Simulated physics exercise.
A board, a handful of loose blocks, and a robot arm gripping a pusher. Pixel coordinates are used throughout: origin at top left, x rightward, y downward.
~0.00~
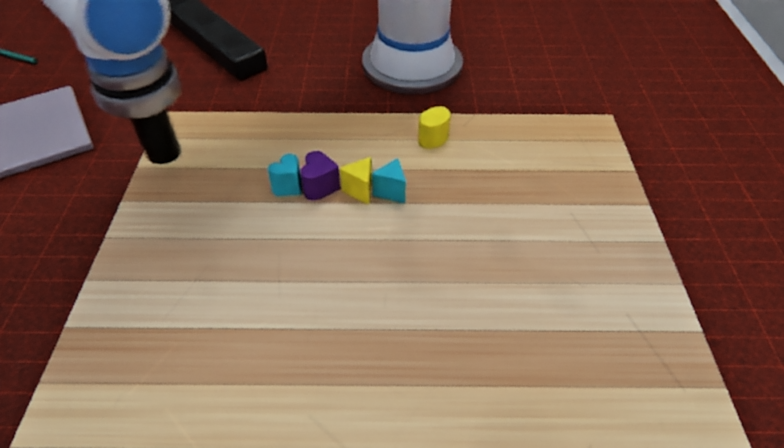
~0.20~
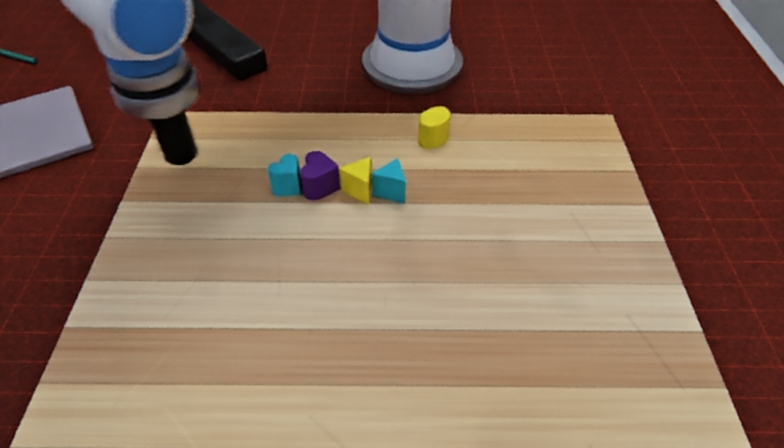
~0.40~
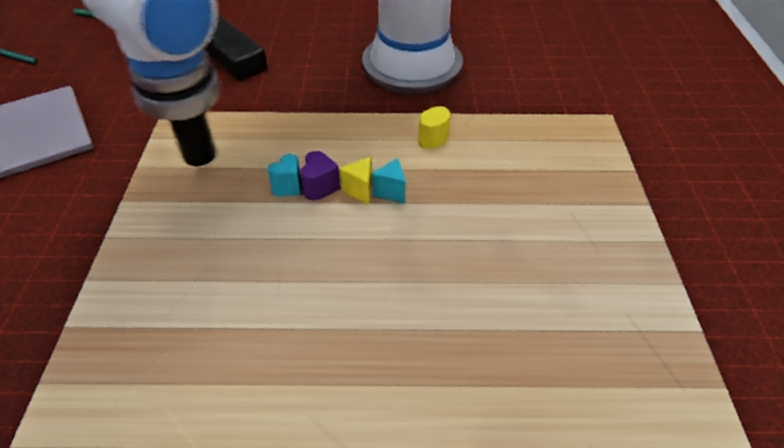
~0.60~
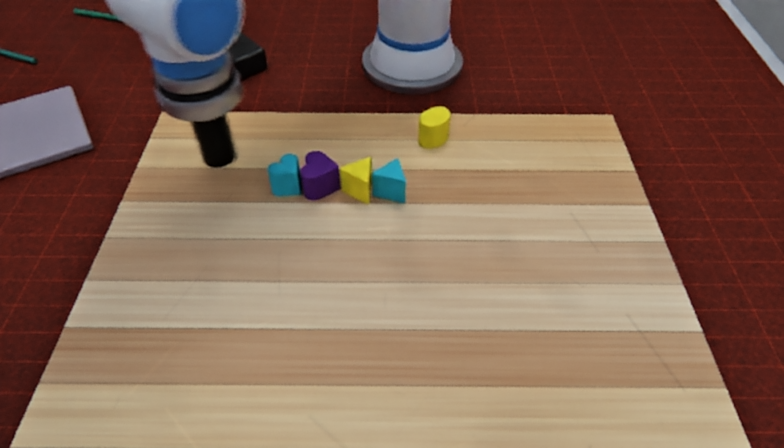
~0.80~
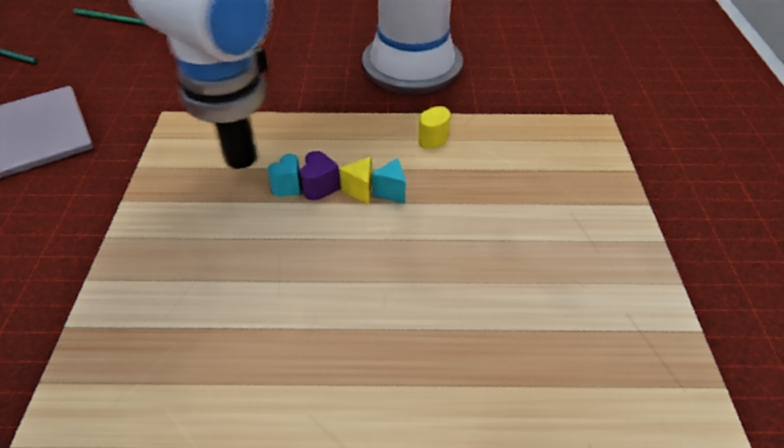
The video shows a robot arm with a black pusher moving steadily right along a wooden board's upper left, nearing a row of turquoise, purple, yellow and turquoise blocks, which stay still, as does a separate yellow block.
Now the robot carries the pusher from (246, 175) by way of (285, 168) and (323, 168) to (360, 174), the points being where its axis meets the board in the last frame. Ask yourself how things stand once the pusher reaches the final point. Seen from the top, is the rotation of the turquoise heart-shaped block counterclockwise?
No, I don't think so.
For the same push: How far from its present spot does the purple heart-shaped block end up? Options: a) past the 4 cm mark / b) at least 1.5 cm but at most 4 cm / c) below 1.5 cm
My answer is option b.
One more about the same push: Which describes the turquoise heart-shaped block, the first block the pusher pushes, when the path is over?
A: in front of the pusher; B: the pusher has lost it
B: The pusher has lost it.
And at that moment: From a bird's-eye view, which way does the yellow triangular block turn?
If we look at it from overhead, the yellow triangular block pivots counter-clockwise.
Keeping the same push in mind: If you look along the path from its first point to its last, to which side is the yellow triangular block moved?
It moves right.
One third of the way, pusher (282, 151); turquoise heart-shaped block (288, 164), turned 15° clockwise.
Two thirds of the way, pusher (321, 151); turquoise heart-shaped block (293, 163), turned 50° clockwise; purple heart-shaped block (328, 167), turned 35° clockwise; yellow triangular block (360, 173), turned 35° anticlockwise.
At the end, pusher (359, 157); turquoise heart-shaped block (293, 163), turned 50° clockwise; purple heart-shaped block (343, 170), turned 100° clockwise; yellow triangular block (368, 182), turned 30° anticlockwise; turquoise triangular block not moved.
